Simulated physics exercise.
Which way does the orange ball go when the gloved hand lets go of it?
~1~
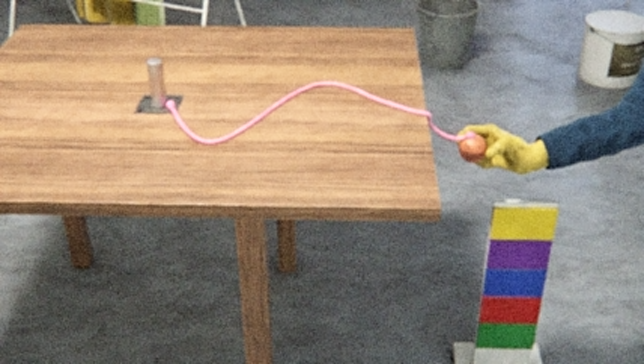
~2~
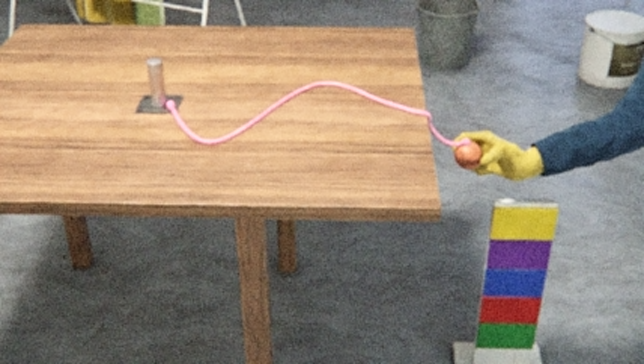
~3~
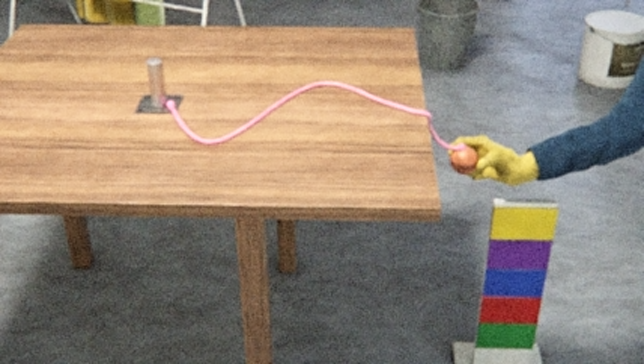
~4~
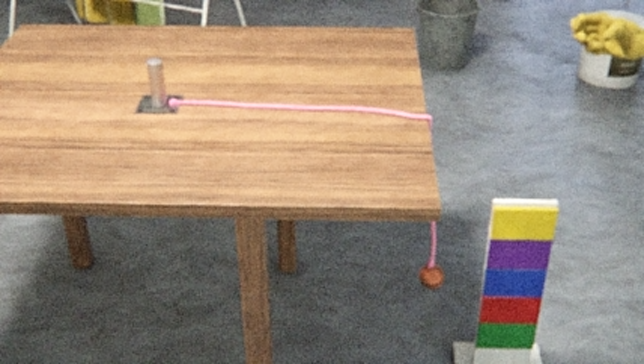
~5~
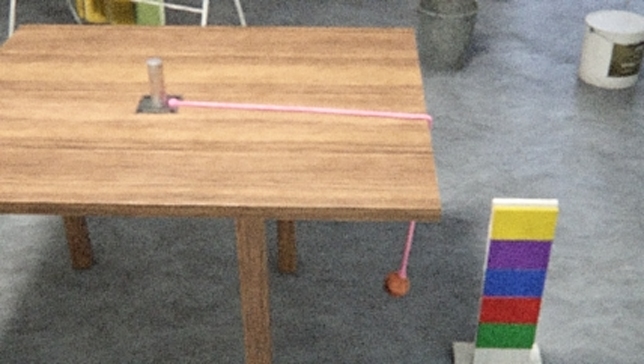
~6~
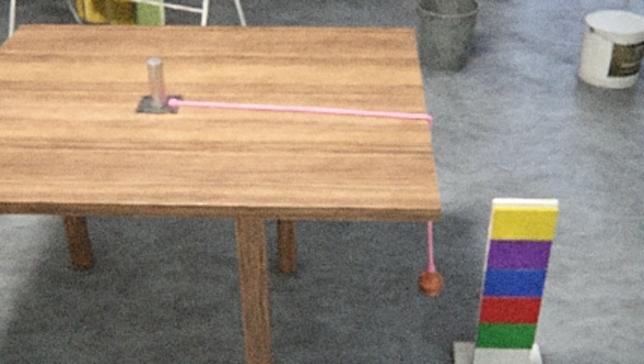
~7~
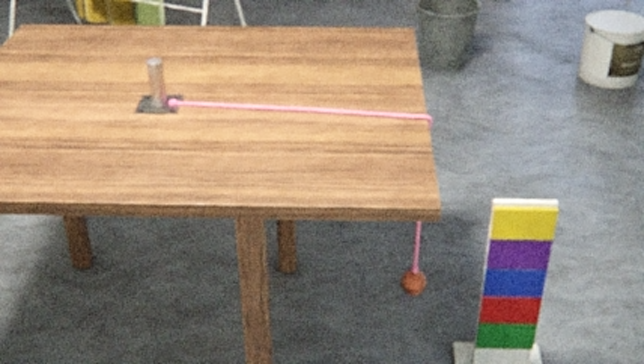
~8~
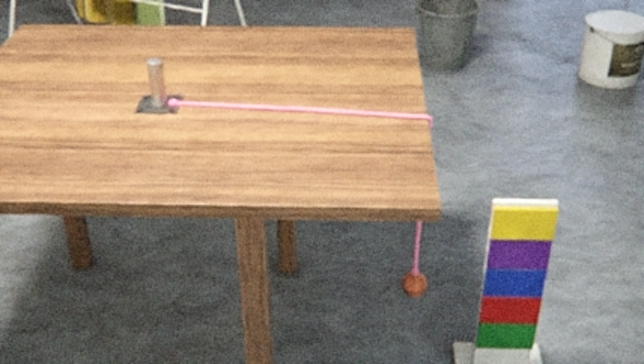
The orange ball moves down, dropping past the table edge until its pink cord pulls straight.
